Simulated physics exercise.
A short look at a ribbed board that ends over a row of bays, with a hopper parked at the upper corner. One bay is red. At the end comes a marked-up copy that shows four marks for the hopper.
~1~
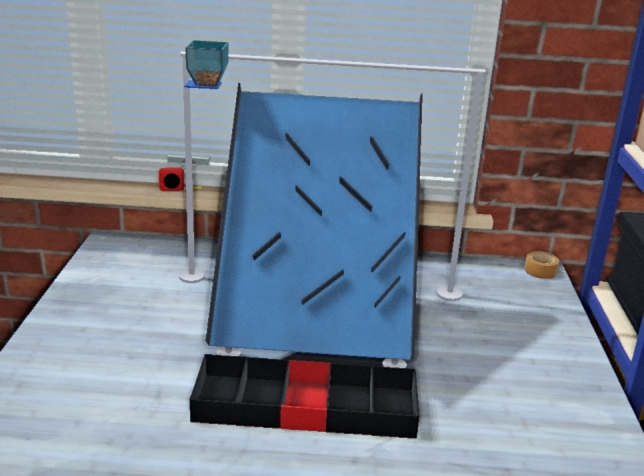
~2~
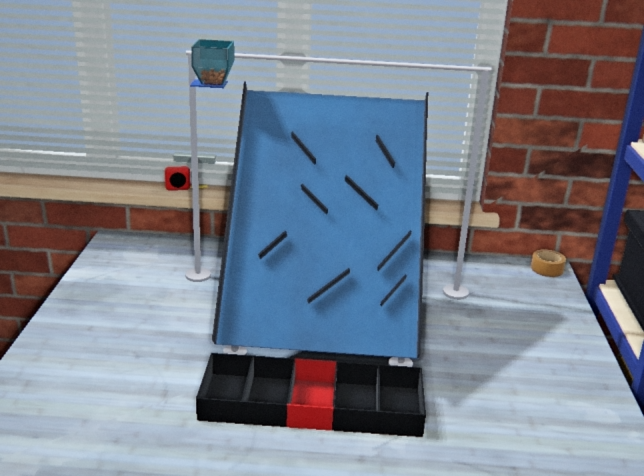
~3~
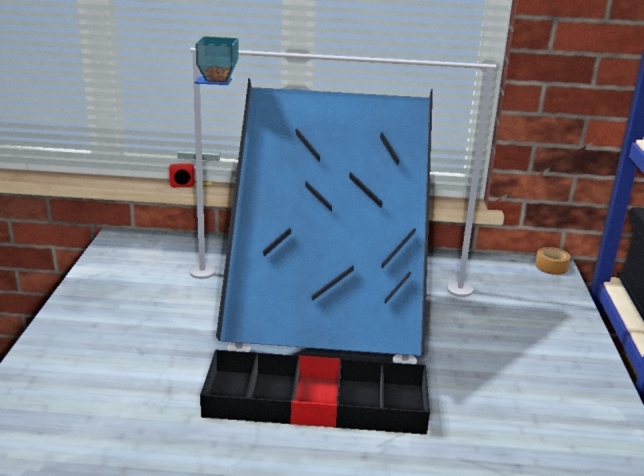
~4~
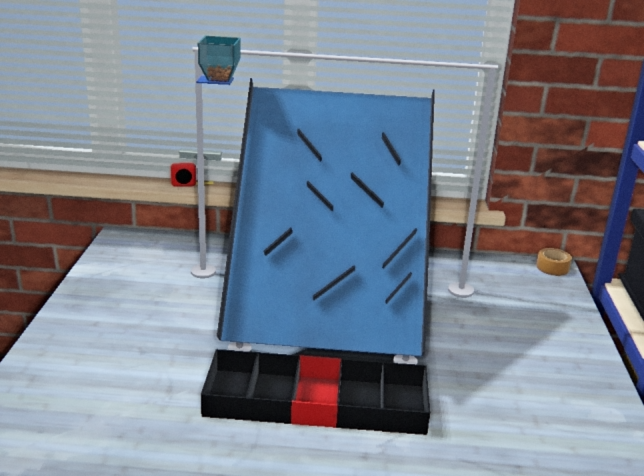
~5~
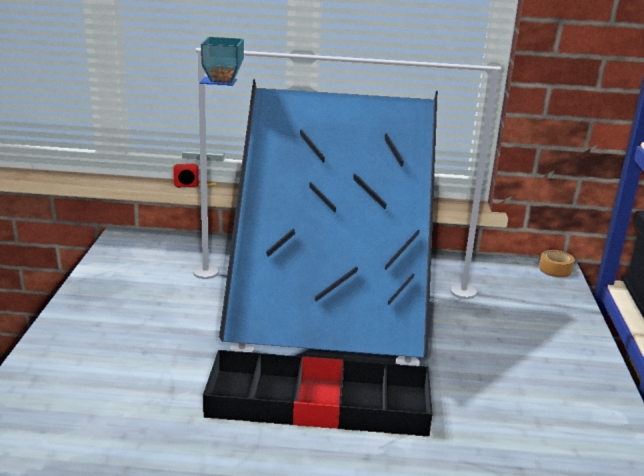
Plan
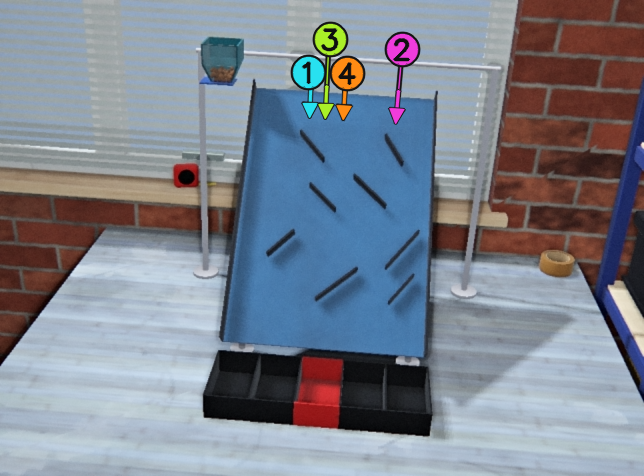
A blue sloping board with dark slanted ribs stood above a row of five bays, the middle one red, while a small hopper sat still at upper left; only the view shifted slightly.
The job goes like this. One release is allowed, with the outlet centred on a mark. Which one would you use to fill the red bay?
Take 2.
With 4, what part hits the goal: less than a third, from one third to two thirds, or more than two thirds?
It is less than a third.
On the marked copy, mark 1 meets the board at (309, 112); mark 2 meets the board at (396, 118); mark 3 meets the board at (325, 113); mark 4 meets the board at (343, 114).
Choosing 1, just a few in the red bay, almost all in other bays, just a few outside the box.
Choosing 2, roughly a quarter in the red bay, roughly two thirds in other bays.
Choosing 3, about a tenth in the red bay, almost all in other bays.
Choosing 4, about a tenth in the red bay, the larger part in other bays, about a tenth outside the box.
